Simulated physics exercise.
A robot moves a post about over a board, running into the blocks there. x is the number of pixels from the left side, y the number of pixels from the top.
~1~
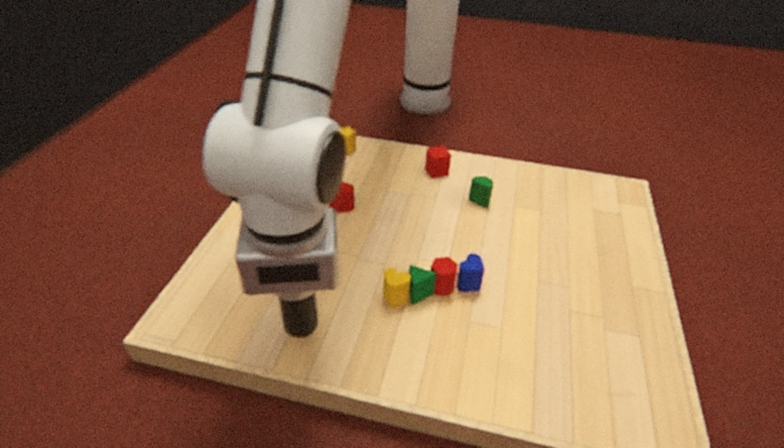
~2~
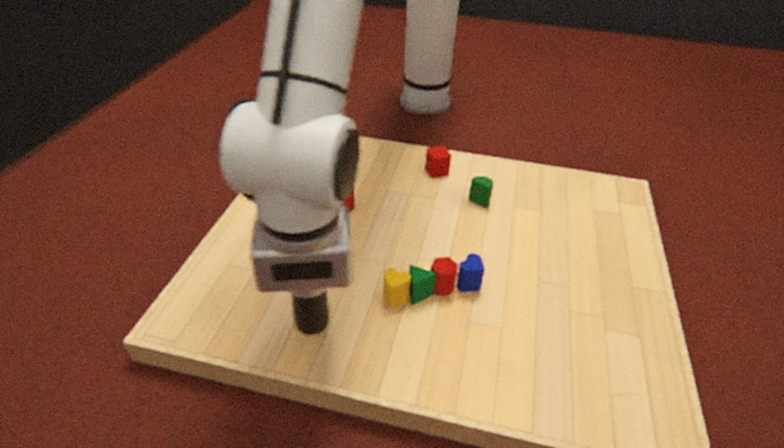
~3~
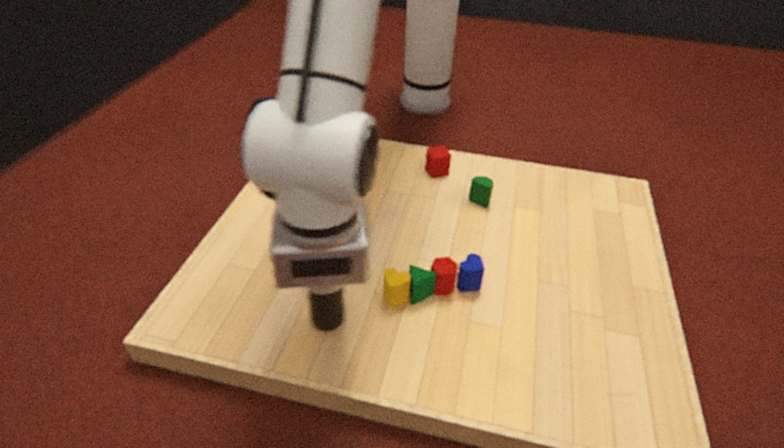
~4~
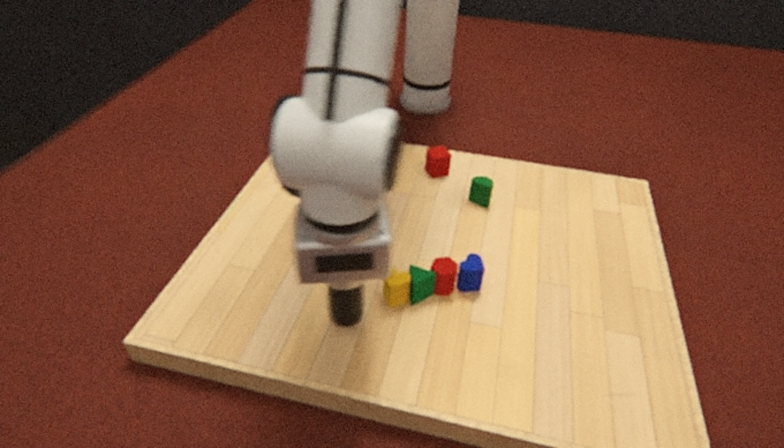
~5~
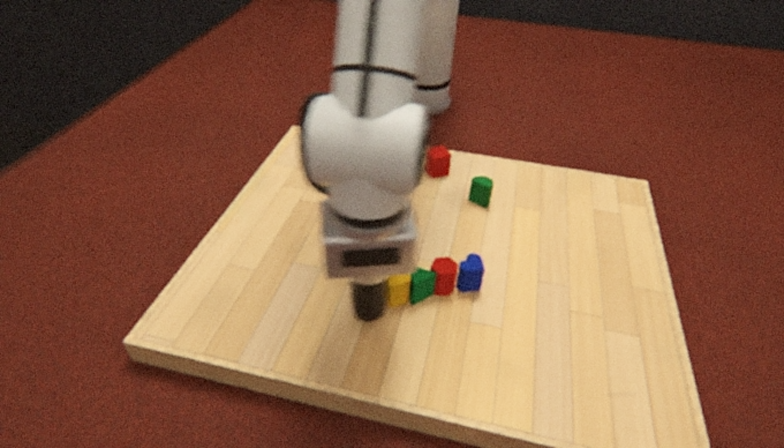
A white robot arm moves its dark post rightward across a wooden board toward a yellow block.
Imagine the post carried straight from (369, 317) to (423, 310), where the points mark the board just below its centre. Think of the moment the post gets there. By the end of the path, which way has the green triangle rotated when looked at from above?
Clockwise rotation.
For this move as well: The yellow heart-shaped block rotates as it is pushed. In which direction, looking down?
From above, it looks like the yellow heart-shaped block goes counterclockwise.
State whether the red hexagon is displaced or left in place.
That block remains where it is.
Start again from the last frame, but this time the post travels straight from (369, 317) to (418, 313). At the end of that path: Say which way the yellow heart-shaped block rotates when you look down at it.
Turns anticlockwise.
On the path given first. Halfway along, post at (397, 306); yellow heart-shaped block at (403, 272), turned 55° anticlockwise; green triangle at (423, 271), turned 15° clockwise.
At the end, post at (424, 303); yellow heart-shaped block at (404, 270), turned 60° anticlockwise; green triangle at (425, 269), turned 25° clockwise; red hexagon in place.
